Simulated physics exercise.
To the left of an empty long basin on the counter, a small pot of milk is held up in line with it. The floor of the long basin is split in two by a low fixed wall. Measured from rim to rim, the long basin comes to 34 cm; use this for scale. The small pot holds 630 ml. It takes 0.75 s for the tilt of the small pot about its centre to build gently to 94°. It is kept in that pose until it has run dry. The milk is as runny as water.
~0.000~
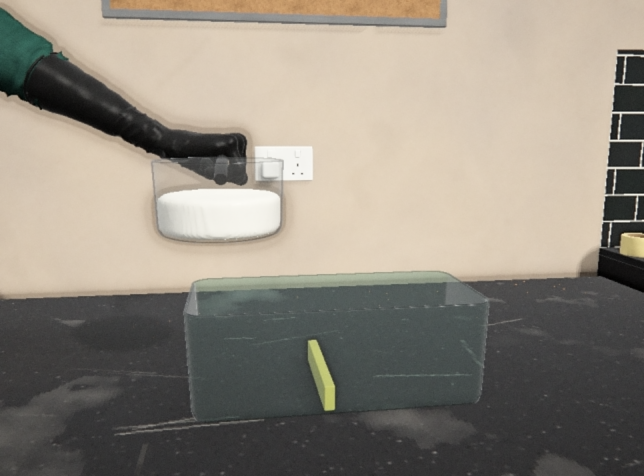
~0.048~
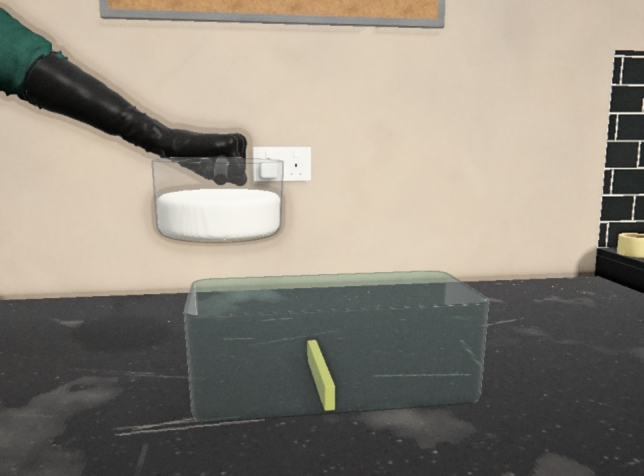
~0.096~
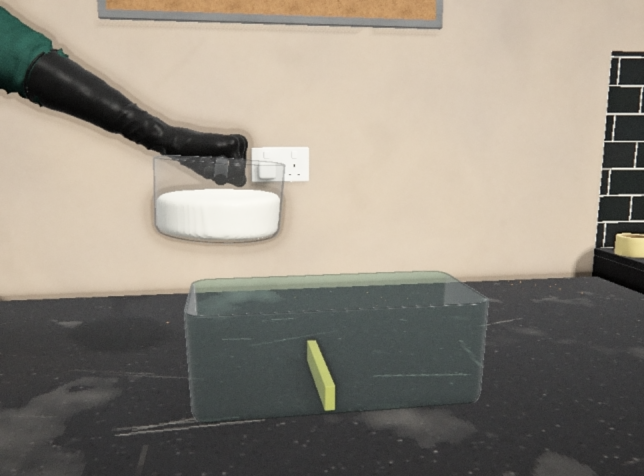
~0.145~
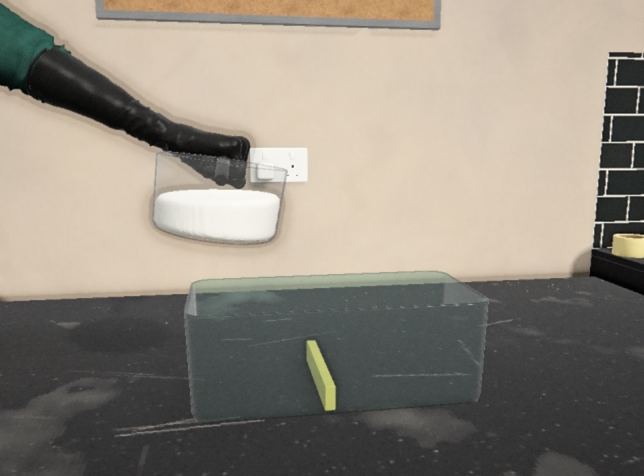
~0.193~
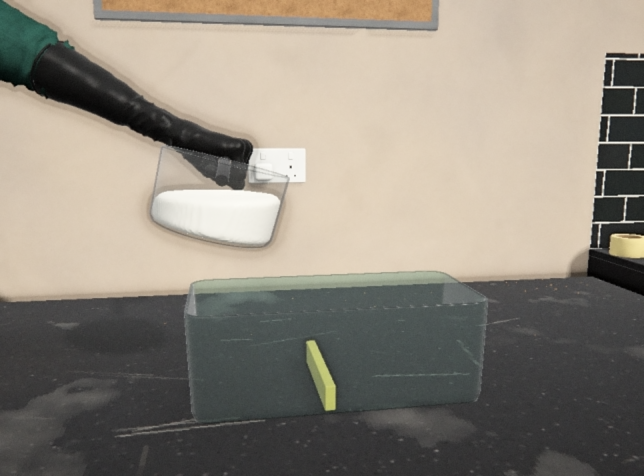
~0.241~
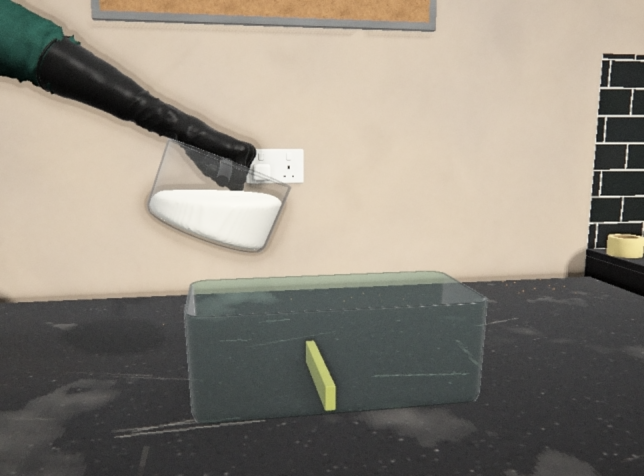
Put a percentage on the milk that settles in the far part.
Roughly 61 per cent ends up there.
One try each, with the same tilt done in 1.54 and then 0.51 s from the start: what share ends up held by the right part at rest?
The first try gives around 65 percent, the second around 55 percent.
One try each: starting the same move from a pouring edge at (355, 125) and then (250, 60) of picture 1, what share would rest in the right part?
Respectively 90 and 40 %.
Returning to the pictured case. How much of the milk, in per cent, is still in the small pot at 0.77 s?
About 22 per cent.
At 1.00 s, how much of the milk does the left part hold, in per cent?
The fraction is near 30 percent.
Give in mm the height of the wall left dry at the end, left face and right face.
Left roughly 18 mm; right roughly 16 mm.
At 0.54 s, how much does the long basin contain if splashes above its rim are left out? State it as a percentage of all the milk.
I'd put it near 6 percent.
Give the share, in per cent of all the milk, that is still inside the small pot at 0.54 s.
Near 62 in a hundred.
By 0.54 s the tilt is 78° and 63 per cent is still to pour, 2 is left of the wall and 4 right of it.
By 0.77 s the tilt is 94° and 22 per cent is still to pour, 20 is left of the wall and 48 right of it.
By 1.00 s the tilt is 94° and 6 per cent is still to pour, 30 is left of the wall and 60 right of it.
By 1.25 s the tilt is 94° and 2 per cent is still to pour, 36 is left of the wall and 61 right of it.
At rest 38 per cent lies left of the wall, 61 right of it and 0 outside.
